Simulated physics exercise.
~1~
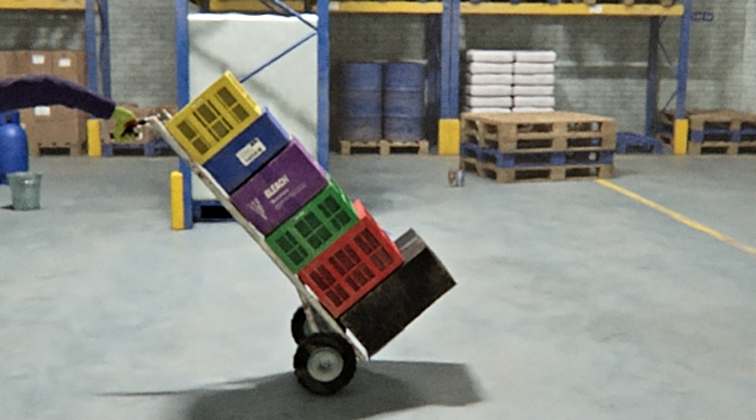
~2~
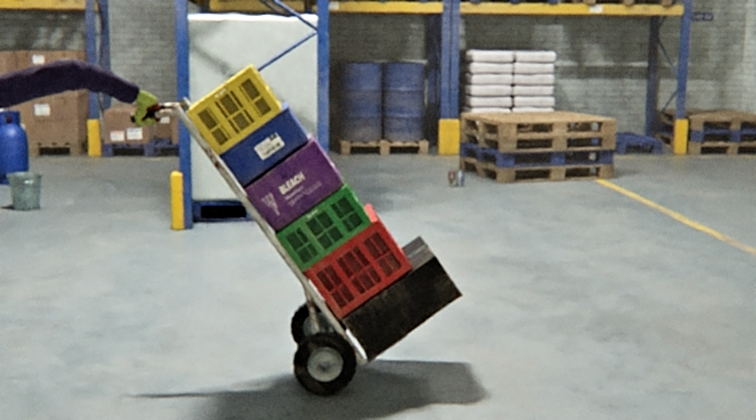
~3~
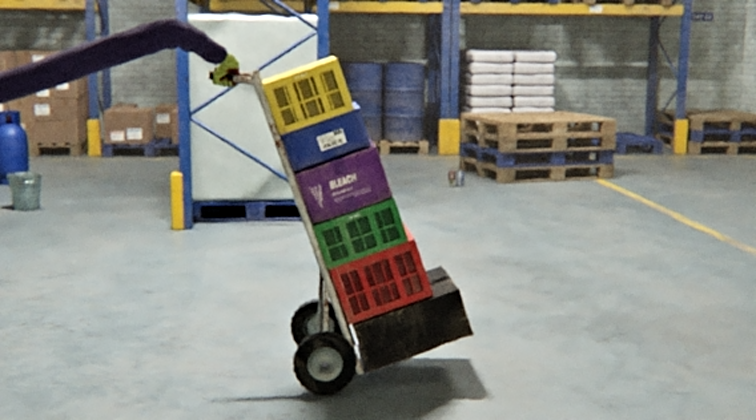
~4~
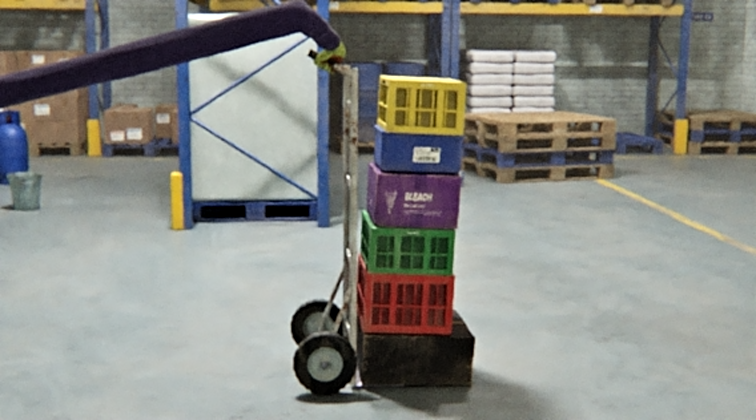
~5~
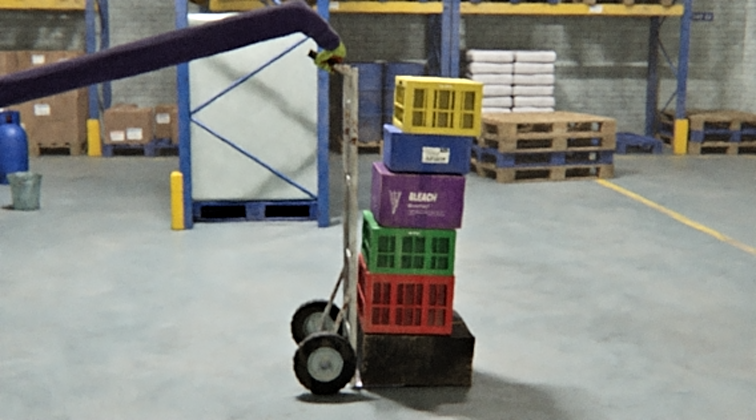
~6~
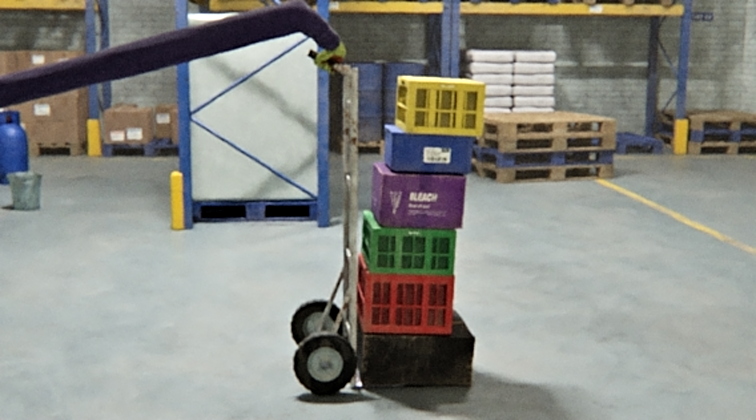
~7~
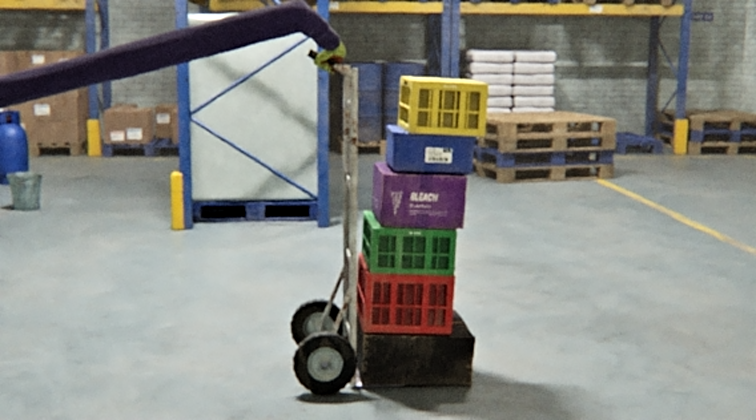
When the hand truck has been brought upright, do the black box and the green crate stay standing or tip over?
Both the black box and the green crate stay standing.
